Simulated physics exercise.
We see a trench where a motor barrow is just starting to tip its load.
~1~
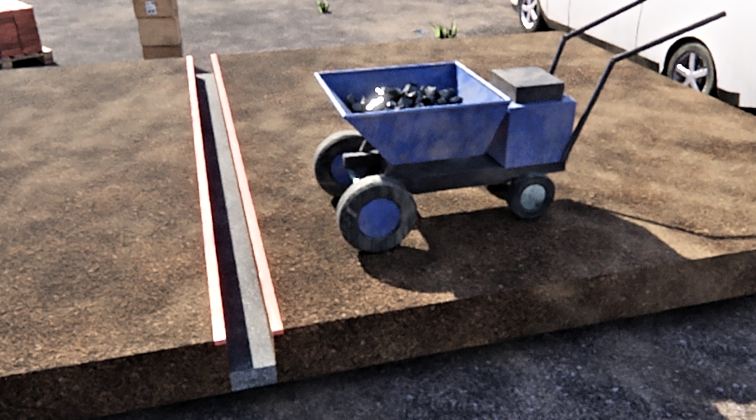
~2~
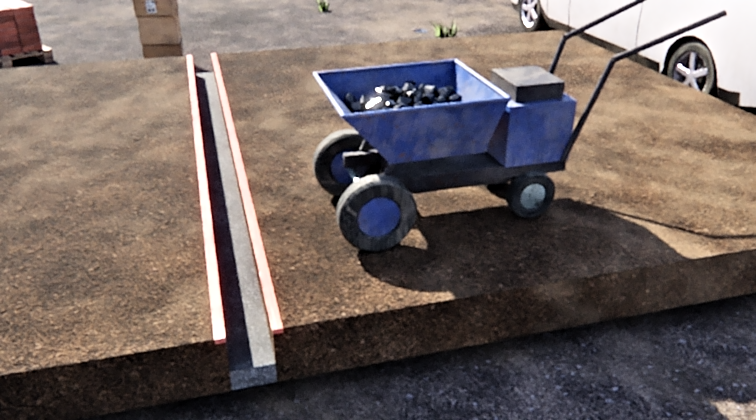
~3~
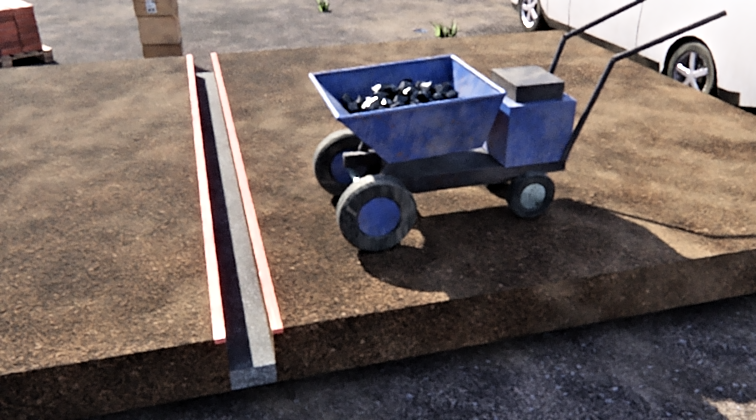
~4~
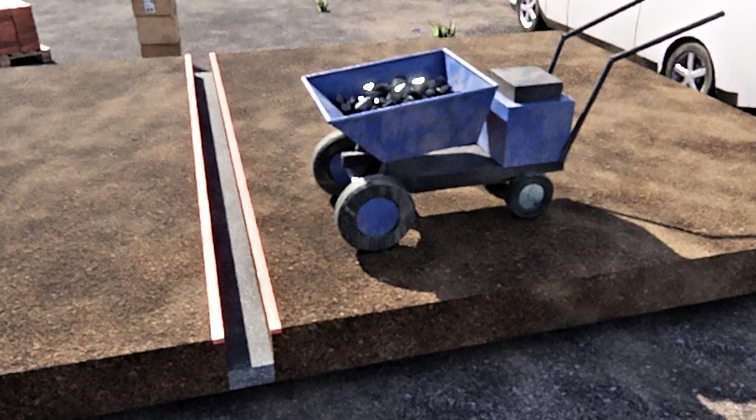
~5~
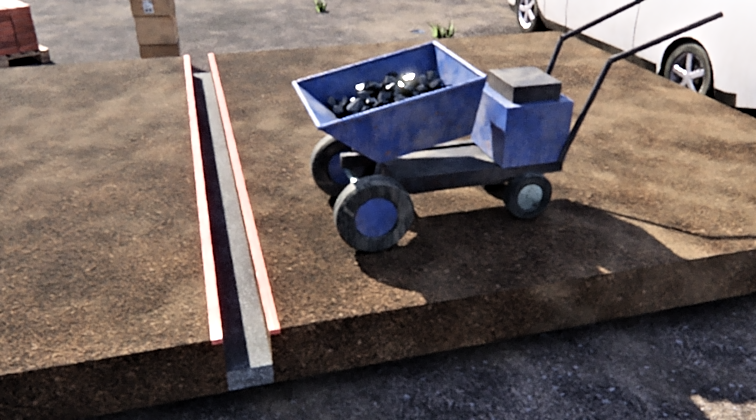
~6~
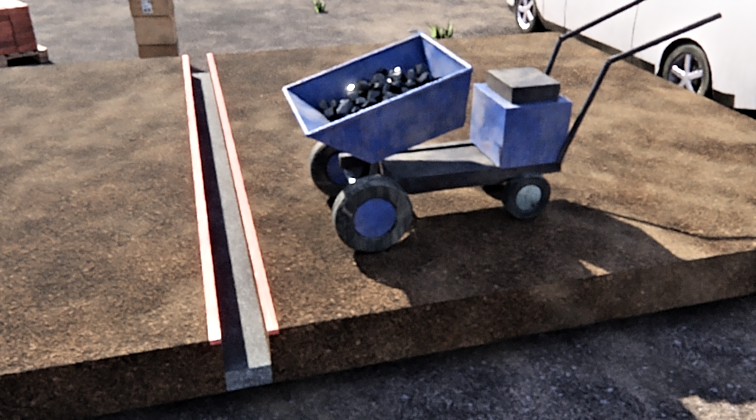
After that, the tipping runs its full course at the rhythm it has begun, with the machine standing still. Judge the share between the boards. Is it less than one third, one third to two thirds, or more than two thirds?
Passes two thirds.
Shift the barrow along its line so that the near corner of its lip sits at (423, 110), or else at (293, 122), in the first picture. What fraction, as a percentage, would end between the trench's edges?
Roughly 20 and 0 percent respectively.
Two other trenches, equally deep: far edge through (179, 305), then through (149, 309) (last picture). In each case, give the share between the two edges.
Roughly 100 % and 100 %.
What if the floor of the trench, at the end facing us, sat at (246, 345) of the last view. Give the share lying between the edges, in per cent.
Roughly 50 in a hundred.
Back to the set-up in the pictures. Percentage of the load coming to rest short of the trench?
I'd estimate about 5 per cent of the load.
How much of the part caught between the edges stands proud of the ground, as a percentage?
25 %, roughly.
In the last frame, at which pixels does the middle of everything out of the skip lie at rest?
Resting centre, last frame: Roughly (227, 245).
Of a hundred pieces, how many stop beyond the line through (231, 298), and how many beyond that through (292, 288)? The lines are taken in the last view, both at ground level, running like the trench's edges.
Around 40 percent for the first and 100 percent for the second.
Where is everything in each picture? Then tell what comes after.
In the first frame, lip of the skip at (346, 117), level; top of the load at (419, 105), lumps of coal; first edge of the trench at (269, 292); far edge at (216, 300), the trench under half as wide as the skip, and about as deep as wide.
In the second frame, lip of the skip at (344, 117), level; top of the load at (418, 103).
In the third frame, lip of the skip at (339, 119), tipped barely; top of the load at (415, 101).
In the fourth frame, lip of the skip at (330, 122), tipped a little; top of the load at (419, 92).
In the fifth frame, lip of the skip at (320, 128), tipped a little; top of the load at (422, 92).
In the sixth frame, lip of the skip at (308, 135), tipped clearly; top of the load at (411, 87); first edge of the trench at (264, 292); far edge at (211, 300).
Soon after the last picture, skip tipped steeply; all in the skip.
A little later, skip tipped right over; about two thirds in the skip; a stray few short of the trench; about a third in or heaped over the trench; a stray few beyond it; a stray few falling.
Later still, skip tipped right over; a small part in the skip; a small part short of the trench; most in or heaped over the trench; a small part beyond it.
At rest, skip tipped right over; a small part in the skip; a small part short of the trench; most in or heaped over the trench; a small part beyond it.
